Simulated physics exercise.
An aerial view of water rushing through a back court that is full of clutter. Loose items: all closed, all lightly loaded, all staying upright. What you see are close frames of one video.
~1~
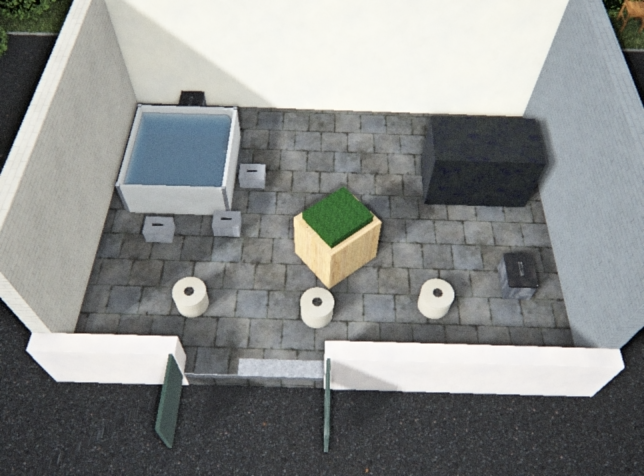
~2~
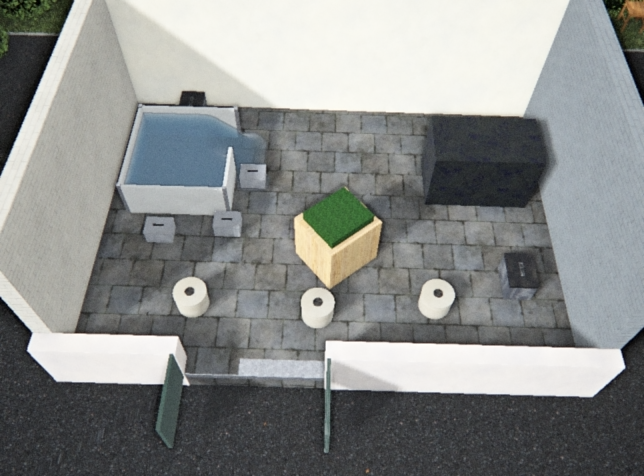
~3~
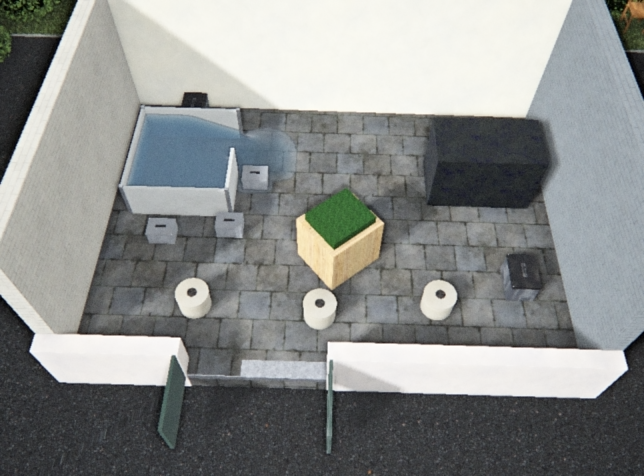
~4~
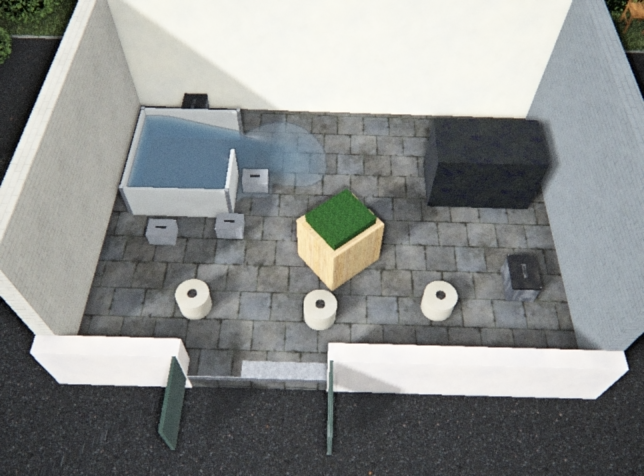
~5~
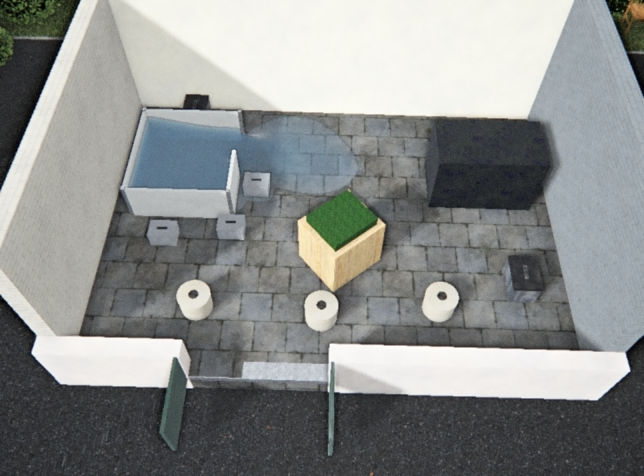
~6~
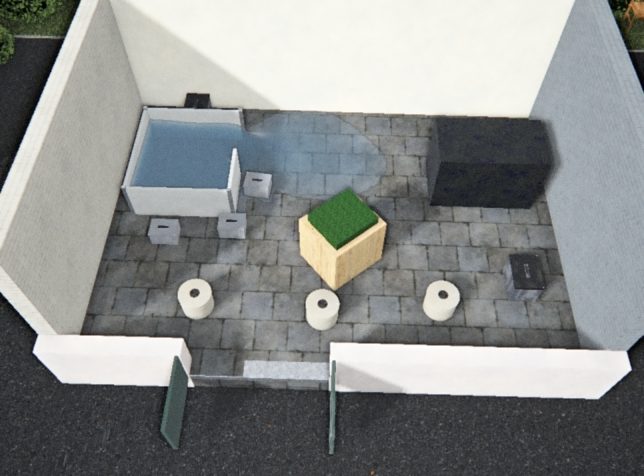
In a walled paved court, water pours from a tank's open side and spreads rightward across the paving.
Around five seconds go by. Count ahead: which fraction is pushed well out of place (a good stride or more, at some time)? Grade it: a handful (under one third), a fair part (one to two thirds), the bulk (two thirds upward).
A handful.
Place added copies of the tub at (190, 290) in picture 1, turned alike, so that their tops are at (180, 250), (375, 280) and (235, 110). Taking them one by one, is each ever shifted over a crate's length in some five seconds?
The answers, in order, are remains nearby, remains nearby and remains nearby.
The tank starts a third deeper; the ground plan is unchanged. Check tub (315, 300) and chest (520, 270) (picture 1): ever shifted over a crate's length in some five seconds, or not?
So the first came up short, and the second made it that far.
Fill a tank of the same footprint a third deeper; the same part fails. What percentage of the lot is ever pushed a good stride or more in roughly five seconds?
I'd put it near 10 out of a hundred.
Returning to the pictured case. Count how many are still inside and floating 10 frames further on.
That adds up to 0.
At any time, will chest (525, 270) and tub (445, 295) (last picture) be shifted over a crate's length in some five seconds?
Taking them as you listed them, I'd say travelled that much for the first and too little for the second.
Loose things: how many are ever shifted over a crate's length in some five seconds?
Count: 1.
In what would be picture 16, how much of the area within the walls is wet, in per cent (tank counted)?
By my count it's near 40 in a hundred.
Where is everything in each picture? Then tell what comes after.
In the first picture, a tote at (252, 171) rests on the ground; a chest at (521, 269) rests on the ground; 0 of 8 have shifted.
In the second picture, a tote at (253, 171) rests on the ground; a chest at (521, 269) rests on the ground; 0 of 8 have shifted.
In the third picture, a tote at (255, 173) rests on the ground; a chest at (524, 271), on the bottom; 0 of 8 have shifted.
In the fourth picture, a tote at (255, 176), on the bottom, close to its start; a chest at (524, 271), on the bottom; 1 of 8 have shifted.
In the fifth picture, a tote at (256, 180), on the bottom, close to its start; a chest at (526, 272), on the bottom; 1 of 8 have shifted.
In the sixth picture, a tote at (257, 180) rests on the ground, close to its start; a chest at (527, 271) rests on the ground; 1 of 8 have shifted.
A moment on, 0 of 8 are well off their spots; 0 afloat.
Next, 0 of 8 are well off their spots; 0 afloat.
Later, 1 of 8 are well off their spots; 1 afloat.
In the end, 1 of 8 are well off their spots, and 1 have been at some point; 1 afloat.
